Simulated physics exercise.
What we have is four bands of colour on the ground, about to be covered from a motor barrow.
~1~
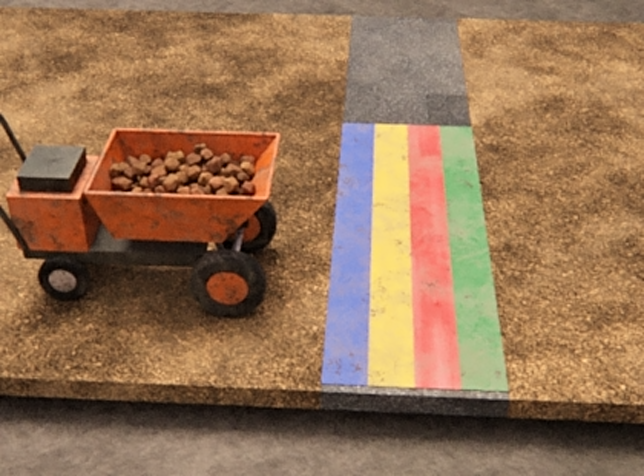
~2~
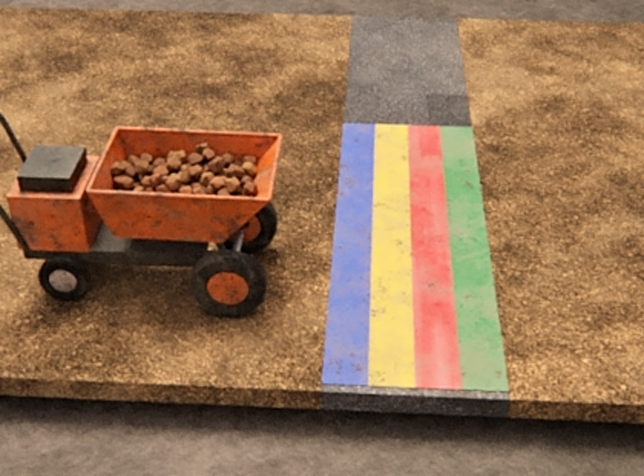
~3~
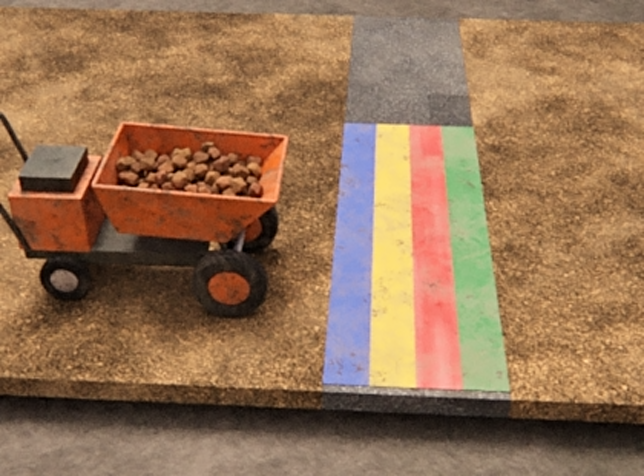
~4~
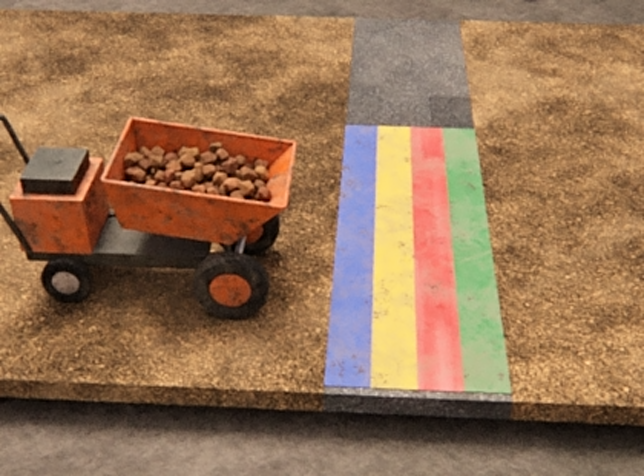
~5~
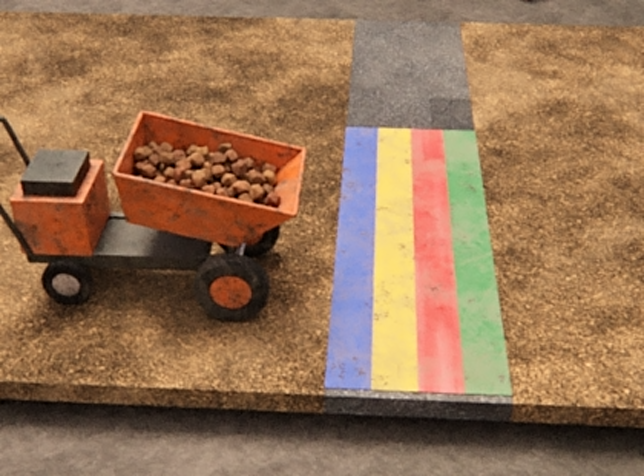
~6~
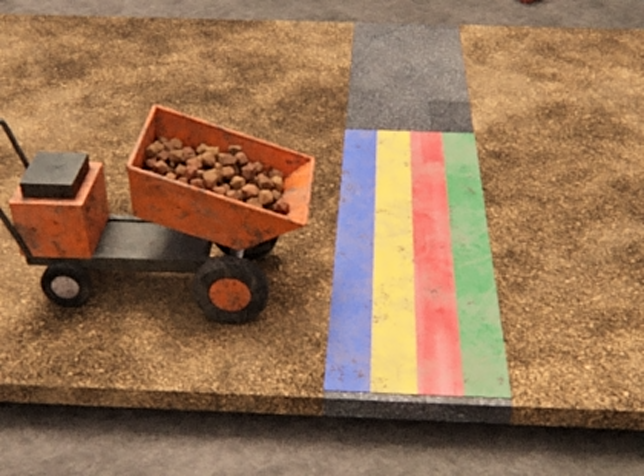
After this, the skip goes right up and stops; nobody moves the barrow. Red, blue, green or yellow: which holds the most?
The heap favours the yellow strip.
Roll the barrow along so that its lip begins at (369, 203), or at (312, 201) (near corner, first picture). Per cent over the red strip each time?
Roughly 10 per cent, and 30 per cent.
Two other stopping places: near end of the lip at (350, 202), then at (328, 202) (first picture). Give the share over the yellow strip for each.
About 0 and 0 per cent.
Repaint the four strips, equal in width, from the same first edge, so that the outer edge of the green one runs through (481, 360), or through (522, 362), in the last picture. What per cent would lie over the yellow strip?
Near 30 % and 30 %.
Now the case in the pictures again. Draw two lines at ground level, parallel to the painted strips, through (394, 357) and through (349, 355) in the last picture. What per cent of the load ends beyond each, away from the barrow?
Roughly 40 per cent, and 70 per cent.
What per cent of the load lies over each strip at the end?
Blue strip near 15; yellow strip near 30; red strip near 15; green strip near 5.
Shortly afterwards, skip tipped steeply; the whole lot in the skip.
Next, skip tipped right over; near half in the skip; a little over the blue strip; near a quarter over the yellow strip; a little over the red strip.
Some moments later, skip tipped right over; near a quarter in the skip; a little over the blue strip; near a quarter over the yellow strip; near a quarter over the red strip; a little over the green strip; a little off the paint.
In the end, skip tipped right over; near a quarter in the skip; a little over the blue strip; near a quarter over the yellow strip; near a quarter over the red strip; a little over the green strip; a little off the paint.
